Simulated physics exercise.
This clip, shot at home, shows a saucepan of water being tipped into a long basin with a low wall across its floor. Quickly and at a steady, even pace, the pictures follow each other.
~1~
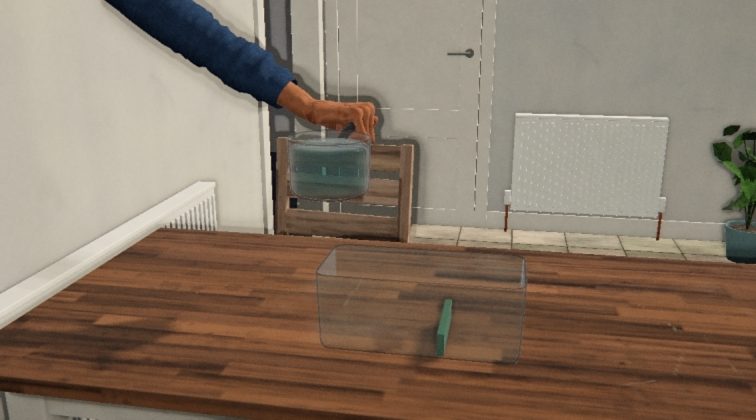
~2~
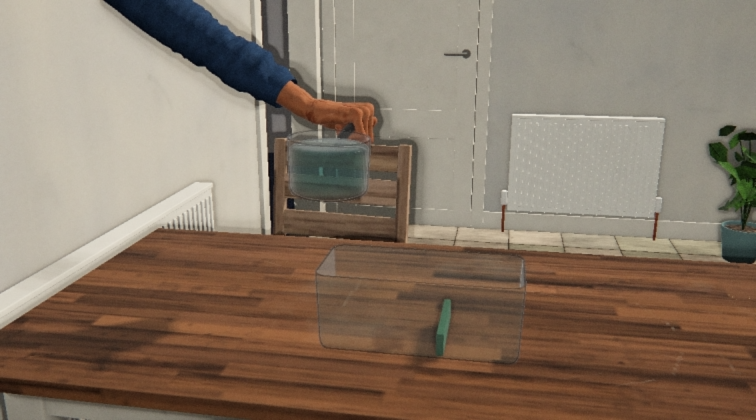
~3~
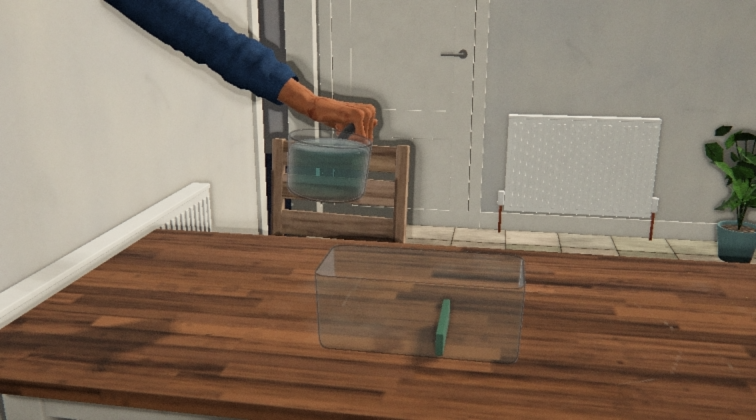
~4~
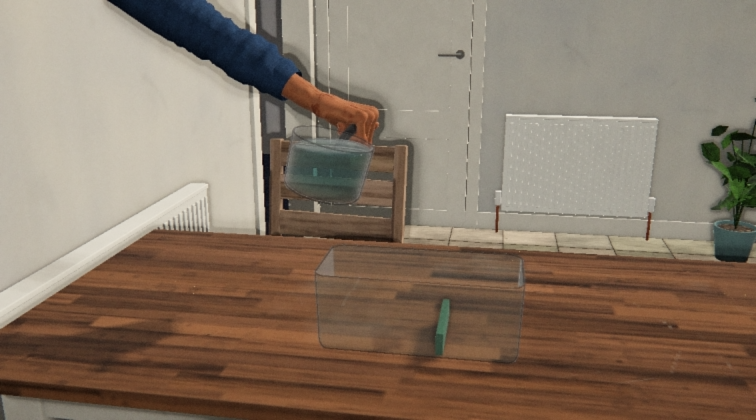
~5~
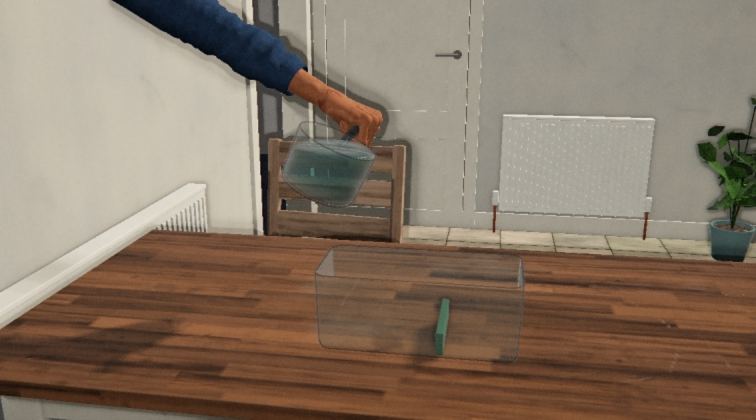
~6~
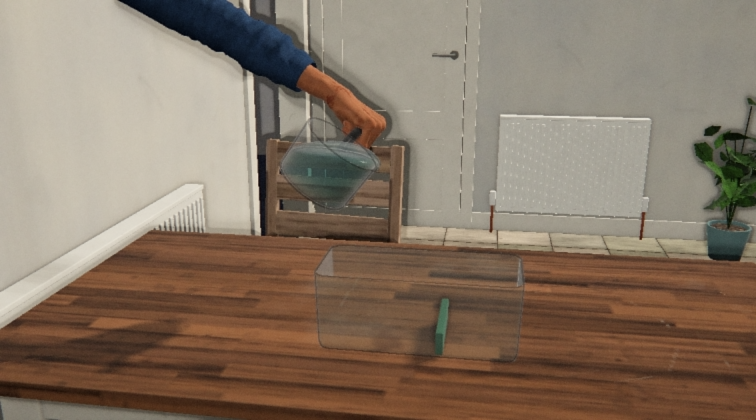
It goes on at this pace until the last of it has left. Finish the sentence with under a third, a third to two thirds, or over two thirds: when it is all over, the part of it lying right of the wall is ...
... under a third.
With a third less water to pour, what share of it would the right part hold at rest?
About 15 %.
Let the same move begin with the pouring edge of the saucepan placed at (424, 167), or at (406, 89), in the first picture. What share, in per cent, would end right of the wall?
Close to 55 % for the first start and close to 65 % for the second.
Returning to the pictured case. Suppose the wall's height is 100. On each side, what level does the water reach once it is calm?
Near 70 in a hundred to the left, 20 to the right.
A moment on, the saucepan is tipped right over and 36 per cent is still to pour, 19 is left of the wall and 0 right of it.
Next, the saucepan is tipped right over and 8 per cent is still to pour, 75 is left of the wall and 2 right of it.
Then the saucepan is tipped right over and 1 per cent is still to pour, 79 is left of the wall and 10 right of it.
Later the saucepan is tipped right over and 0 per cent is still to pour, 83 is left of the wall and 12 right of it.
In the end 83 per cent lies left of the wall, 13 right of it and 4 outside.
